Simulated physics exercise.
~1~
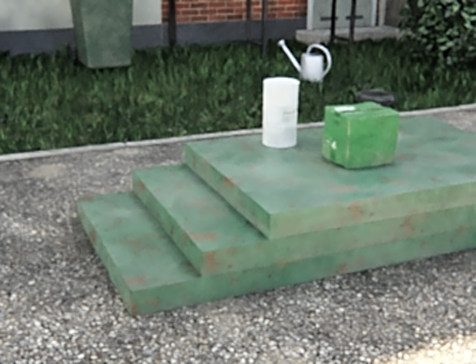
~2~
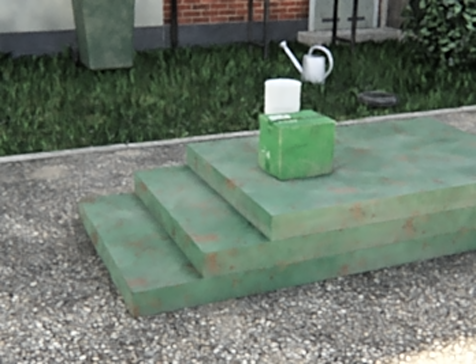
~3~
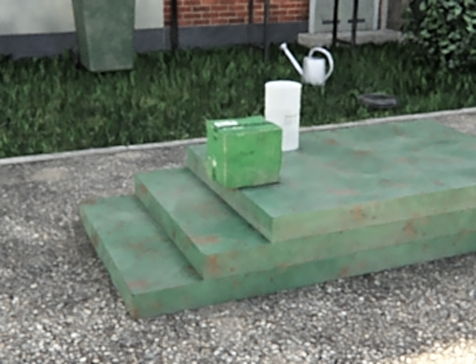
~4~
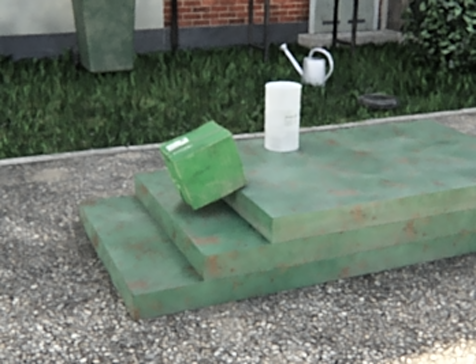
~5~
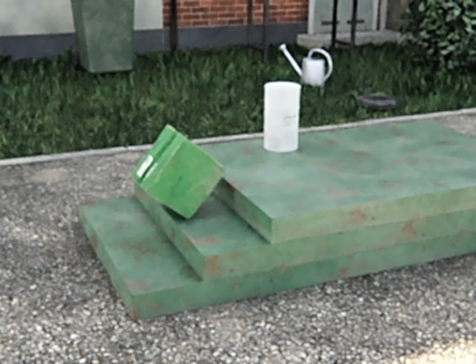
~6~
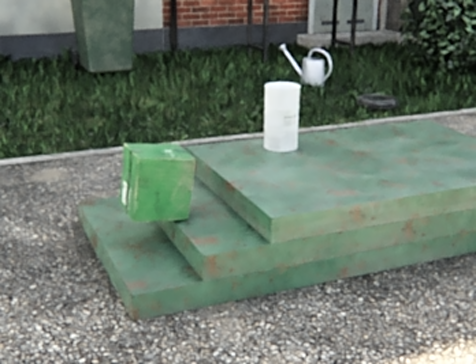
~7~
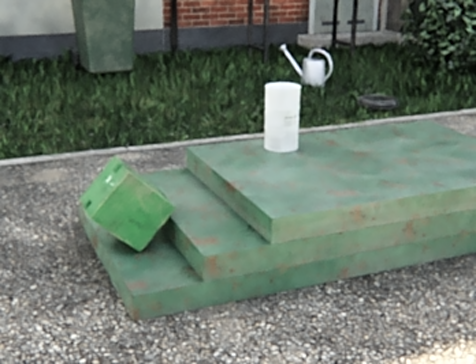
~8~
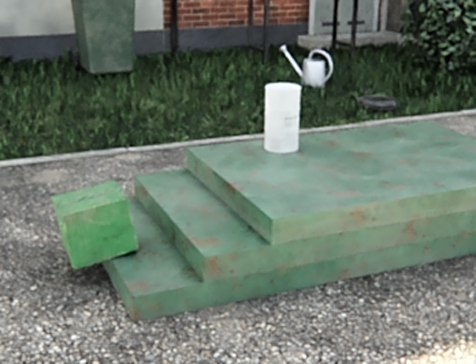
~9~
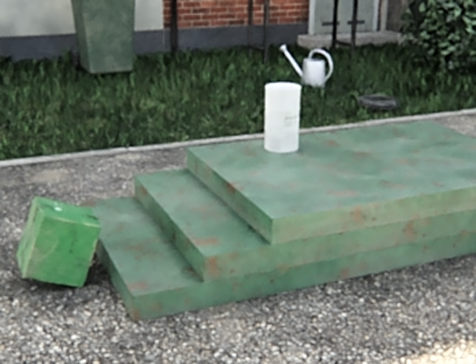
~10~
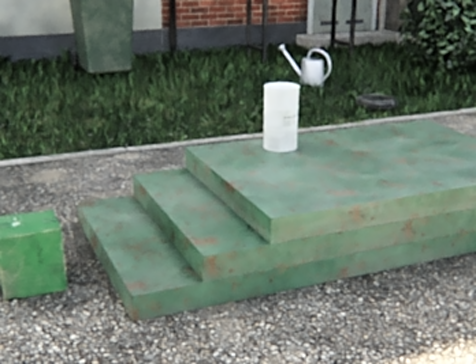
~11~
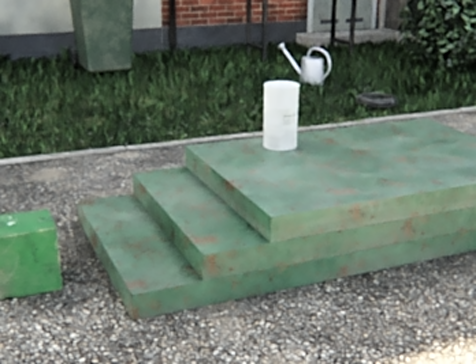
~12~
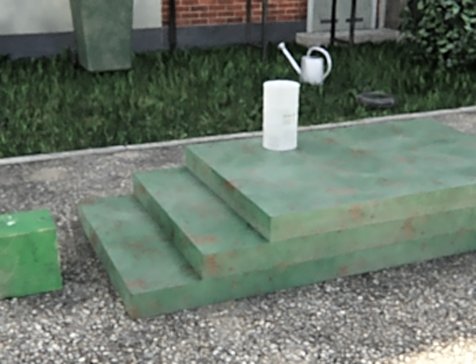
The clip shows a green box sliding left past a white canister on a mottled green stepped platform outdoors, then tipping over the top edge and tumbling down the steps. It lands on the gravel at the left and comes to rest there, while the canister stays standing on top.
